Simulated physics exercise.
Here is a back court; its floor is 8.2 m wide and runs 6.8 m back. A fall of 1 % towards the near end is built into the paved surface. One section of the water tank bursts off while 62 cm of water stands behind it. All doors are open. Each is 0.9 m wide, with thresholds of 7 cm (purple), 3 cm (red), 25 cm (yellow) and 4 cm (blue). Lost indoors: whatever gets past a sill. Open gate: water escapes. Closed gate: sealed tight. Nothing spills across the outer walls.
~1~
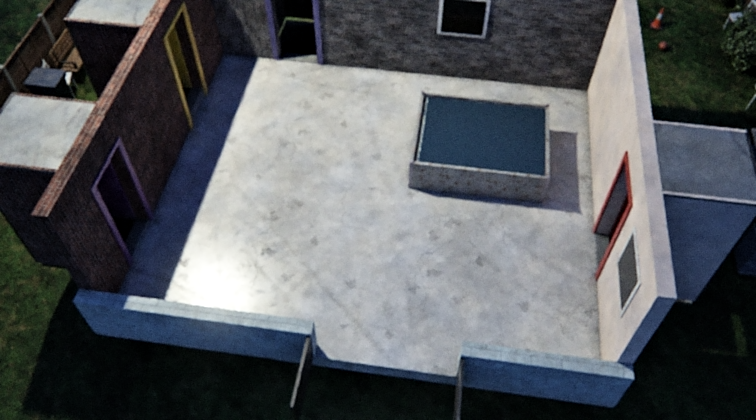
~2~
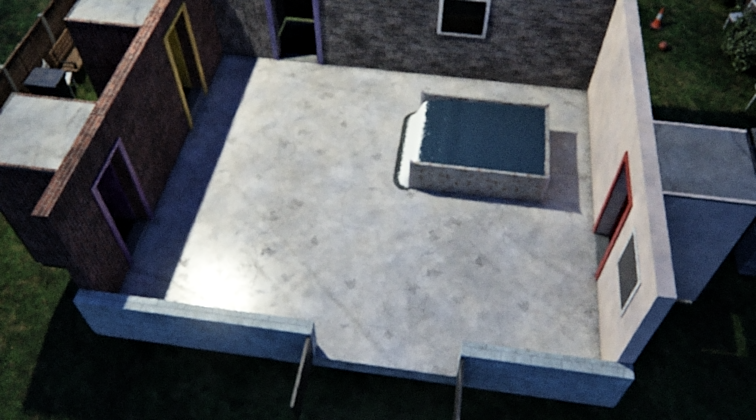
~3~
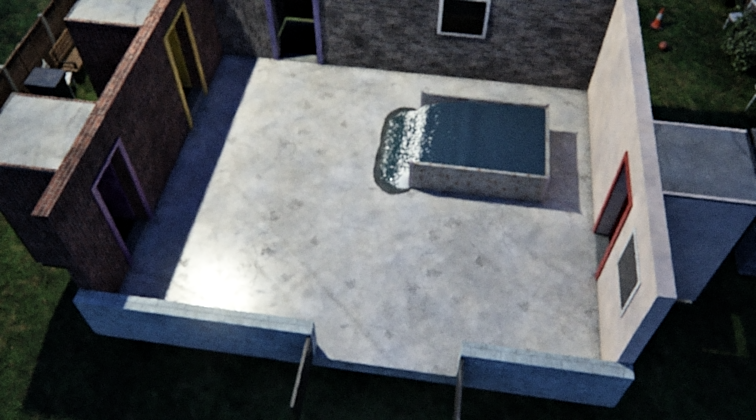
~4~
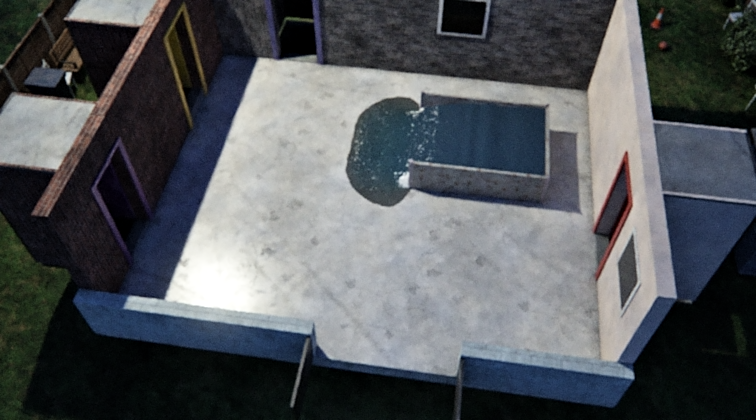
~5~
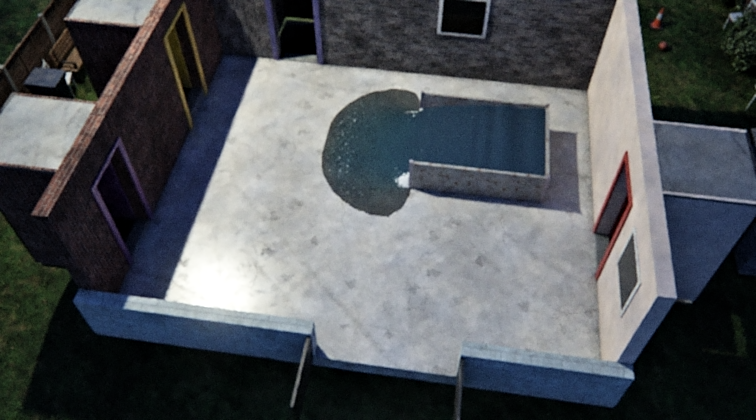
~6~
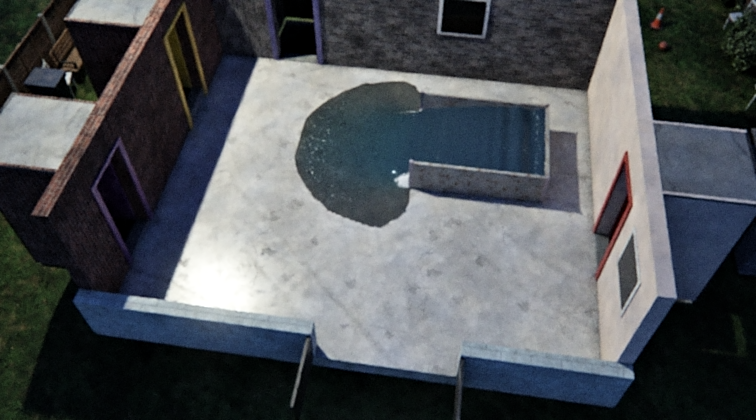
Water burst out of the left end of a raised rectangular tank in a walled, paved courtyard, foaming at first, then spread leftward across the pale floor in a widening, dark, rounded pool.
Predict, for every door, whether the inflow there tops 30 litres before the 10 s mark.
Prediction: At the purple door it tops 30 litres; at the red door it falls short of 30 litres; at the yellow door it falls short of 30 litres; at the blue door it tops 30 litres.
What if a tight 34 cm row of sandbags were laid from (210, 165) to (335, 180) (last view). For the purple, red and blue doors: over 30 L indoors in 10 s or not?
Doors: Purple stays under / red stays under / blue exceeds.
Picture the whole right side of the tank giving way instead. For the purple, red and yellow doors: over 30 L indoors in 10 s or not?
Here's how it goes: Purple falls short, red exceeds it, yellow falls short.
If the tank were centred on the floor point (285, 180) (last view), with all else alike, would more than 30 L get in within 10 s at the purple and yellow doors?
Purple gets more than that, yellow gets no more than that.
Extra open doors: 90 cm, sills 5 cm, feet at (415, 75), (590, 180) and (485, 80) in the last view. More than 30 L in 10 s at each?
Well, the first is on the low side, the second is on the low side, and the third is on the low side.
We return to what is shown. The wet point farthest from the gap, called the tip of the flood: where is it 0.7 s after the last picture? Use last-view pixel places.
Somewhere about (188, 138).
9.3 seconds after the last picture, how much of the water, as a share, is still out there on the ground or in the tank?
90 %.
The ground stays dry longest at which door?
The red door.
Then, 0.7 s after the last picture water covers 30 % of the floor and is deepest (27 cm) near (404, 169); purple door not reached, red door not reached, yellow door not reached, blue door not reached.
Then, 1.5 s after the last picture water covers 45 % of the floor and is deepest (26 cm) near (193, 125); purple door not reached, red door not reached, yellow door 24 cm at the sill, 0 L in, blue door 9 cm at the sill, 2 L in.
Then, 2.8 s after the last picture water covers 50 % of the floor and is deepest (38 cm) near (110, 314); purple door 13 cm at the sill, 17 L in, red door not reached, yellow door 22 cm at the sill, 0 L in, blue door 8 cm at the sill, 22 L in.
Then, 5.3 s after the last picture water covers 60 % of the floor and is deepest (18 cm) near (126, 278); purple door 11 cm at the sill, 39 L in, red door not reached, yellow door 9 cm at the sill, 0 L in, blue door 9 cm at the sill, 86 L in.
Then, 9.3 s after the last picture water covers 95 % of the floor and is deepest (14 cm) near (597, 371); purple door 10 cm at the sill, 80 L in, red door 5 cm at the sill, 0 L in, yellow door 3 cm at the sill, 0 L in, blue door 3 cm at the sill, 102 L in.
